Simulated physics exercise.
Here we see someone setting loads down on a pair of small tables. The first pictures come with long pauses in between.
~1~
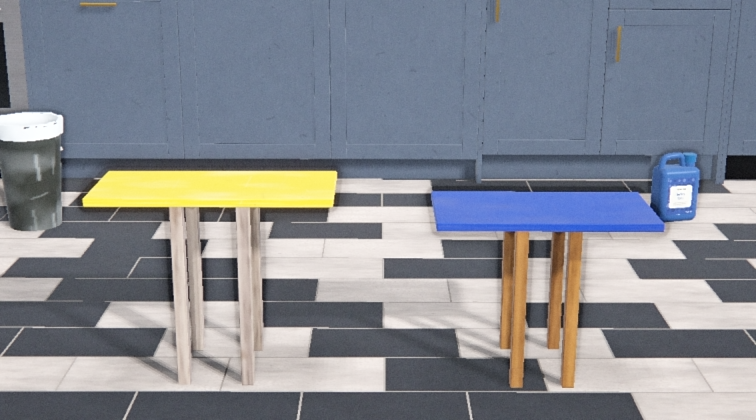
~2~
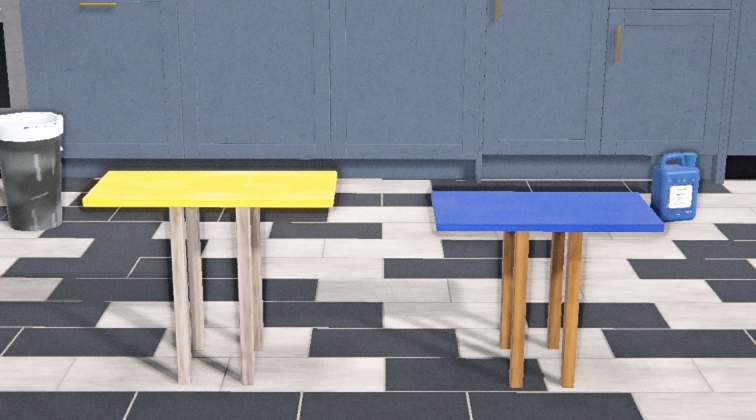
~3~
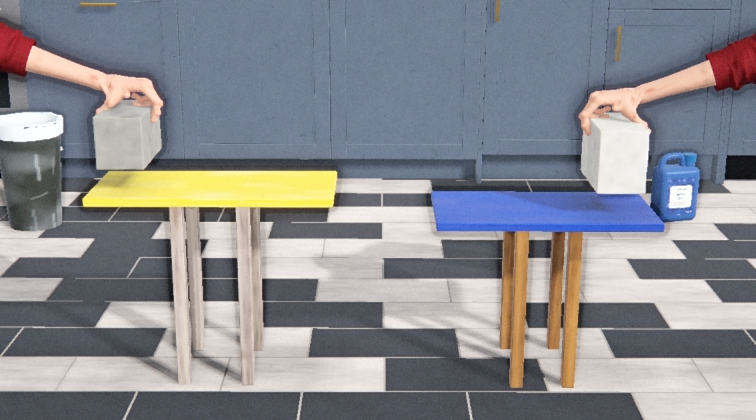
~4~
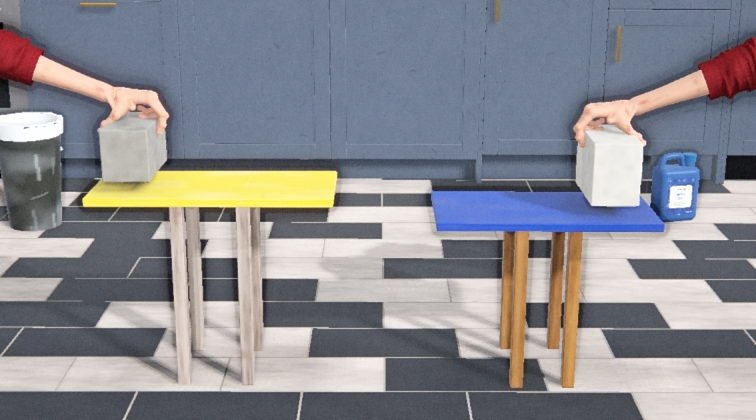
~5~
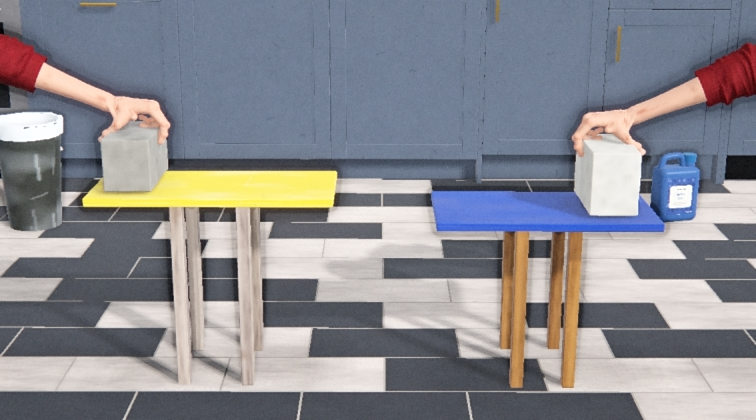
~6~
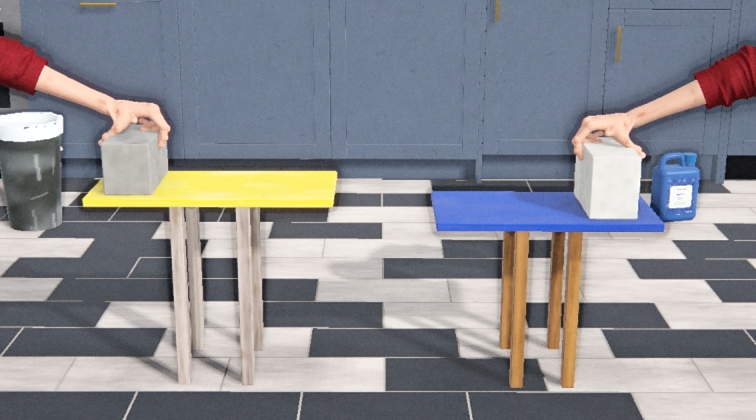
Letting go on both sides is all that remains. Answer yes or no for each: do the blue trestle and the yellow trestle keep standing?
Blue trestle: No; yellow trestle: No.
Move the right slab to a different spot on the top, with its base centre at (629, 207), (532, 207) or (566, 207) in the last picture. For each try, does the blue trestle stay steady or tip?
First try it tips over; second try it remains standing; third try it remains standing.
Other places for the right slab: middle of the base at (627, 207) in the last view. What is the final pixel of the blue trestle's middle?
At rest at (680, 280).
Then, 0.58 s on from there, blue trestle turned 24° from its first pose near (610, 213); yellow trestle turned 22° from its first pose near (143, 188).
In the end, the blue trestle goes over, near (685, 276); the yellow trestle goes over, near (43, 265).
